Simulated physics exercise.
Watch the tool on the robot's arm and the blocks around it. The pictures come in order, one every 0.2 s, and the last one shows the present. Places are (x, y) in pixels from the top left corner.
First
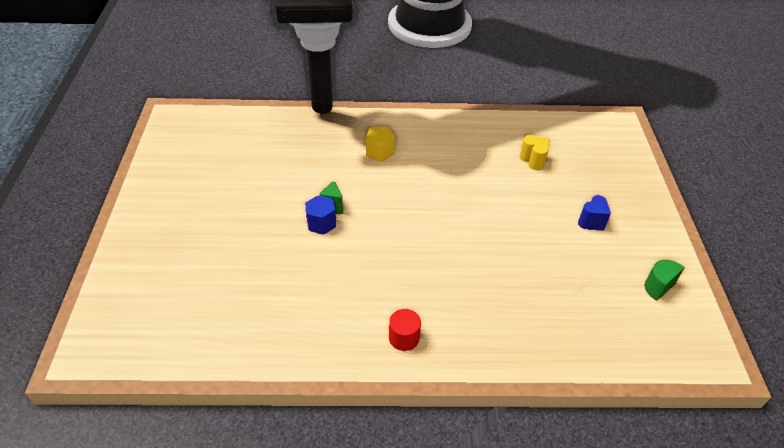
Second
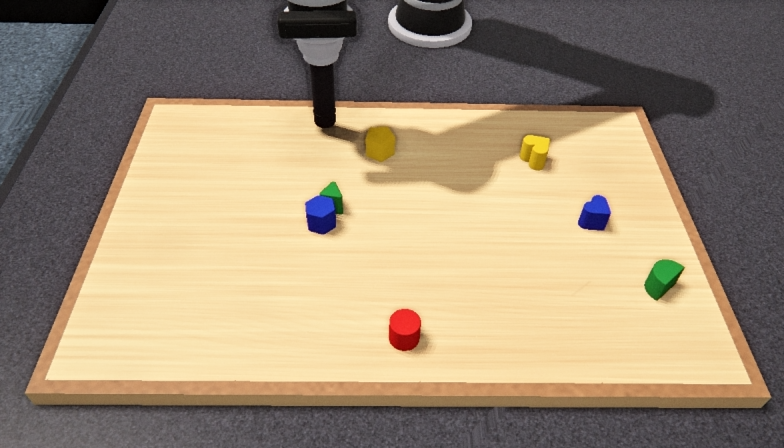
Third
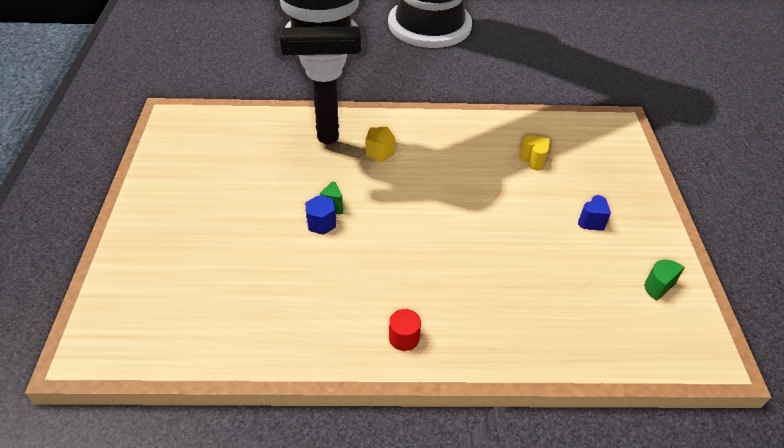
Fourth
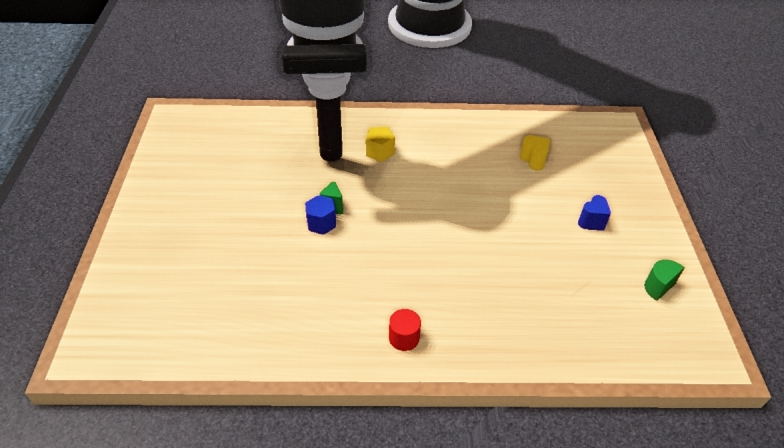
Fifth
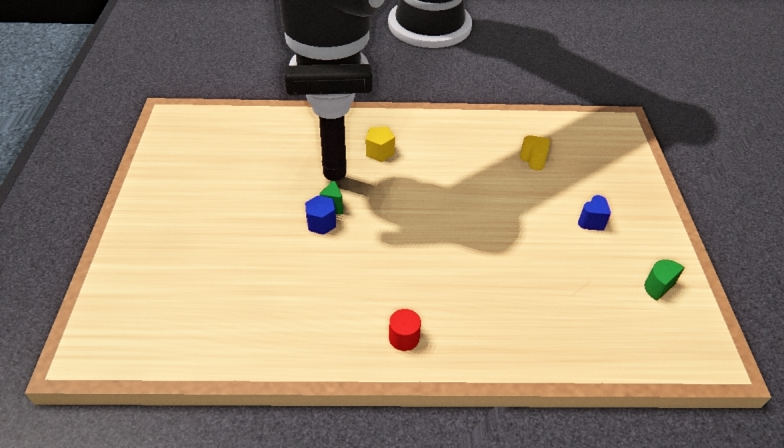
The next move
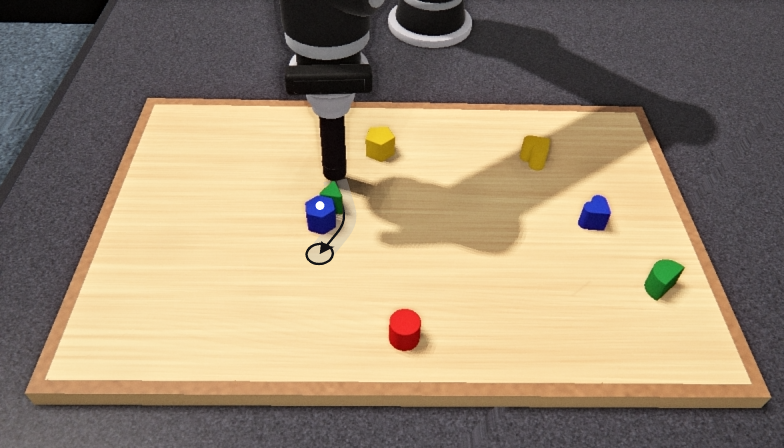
A robot arm with a slim black tool reaches in from the top over a light wooden board on a dark surface, seen from above at an angle. A blue hexagonal block touches a green triangular one left of centre, with yellow blocks behind, blue and green ones at right, and a red cylinder in front. The tool glides steadily toward the green triangle, its shadow shifting, while the blocks and camera stay still.
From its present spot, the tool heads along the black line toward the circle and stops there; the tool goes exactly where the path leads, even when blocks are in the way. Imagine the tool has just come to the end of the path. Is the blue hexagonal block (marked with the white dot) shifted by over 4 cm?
Yes, I think so.
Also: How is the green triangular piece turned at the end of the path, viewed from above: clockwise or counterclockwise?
It twists clockwise.
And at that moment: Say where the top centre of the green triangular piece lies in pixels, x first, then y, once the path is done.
Close to (307, 252).
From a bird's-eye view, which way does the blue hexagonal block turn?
Overhead view: Clockwise.
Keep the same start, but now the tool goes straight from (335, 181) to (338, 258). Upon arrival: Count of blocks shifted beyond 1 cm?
Going by the path, two blocks will move.
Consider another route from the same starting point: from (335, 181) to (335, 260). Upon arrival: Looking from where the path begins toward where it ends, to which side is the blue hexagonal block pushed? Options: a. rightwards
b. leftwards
Correct choice: A.
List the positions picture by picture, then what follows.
Tool's lower end (323, 108); blue hexagonal block (320, 206); green triangular piece (332, 190); yellow pentagonal block (380, 134), in the first picture.
Tool (325, 122); blocks still, in the second picture.
Tool (328, 138); blocks still, in the third picture.
Tool (331, 155); blocks still, in the fourth picture.
Tool (335, 174); blue hexagonal block (320, 206); green triangular piece (332, 190); yellow pentagonal block (380, 134), in the fifth picture.
Drawn move, from (335, 181) via (342, 204) and (339, 230), ending at (320, 254); the dot is on the blue hexagonal block.
On the path given first. One third of the way, tool (342, 198); blue hexagonal block (313, 216), turned 15° clockwise; green triangular piece (330, 204), turned 25° clockwise.
Two thirds of the way, tool (339, 223); blue hexagonal block (301, 226), turned 60° clockwise; green triangular piece (326, 226), turned 70° clockwise.
At the end, tool (319, 247); blue hexagonal block (289, 232), turned 110° clockwise; green triangular piece (307, 252), turned 85° clockwise; yellow pentagonal block still.
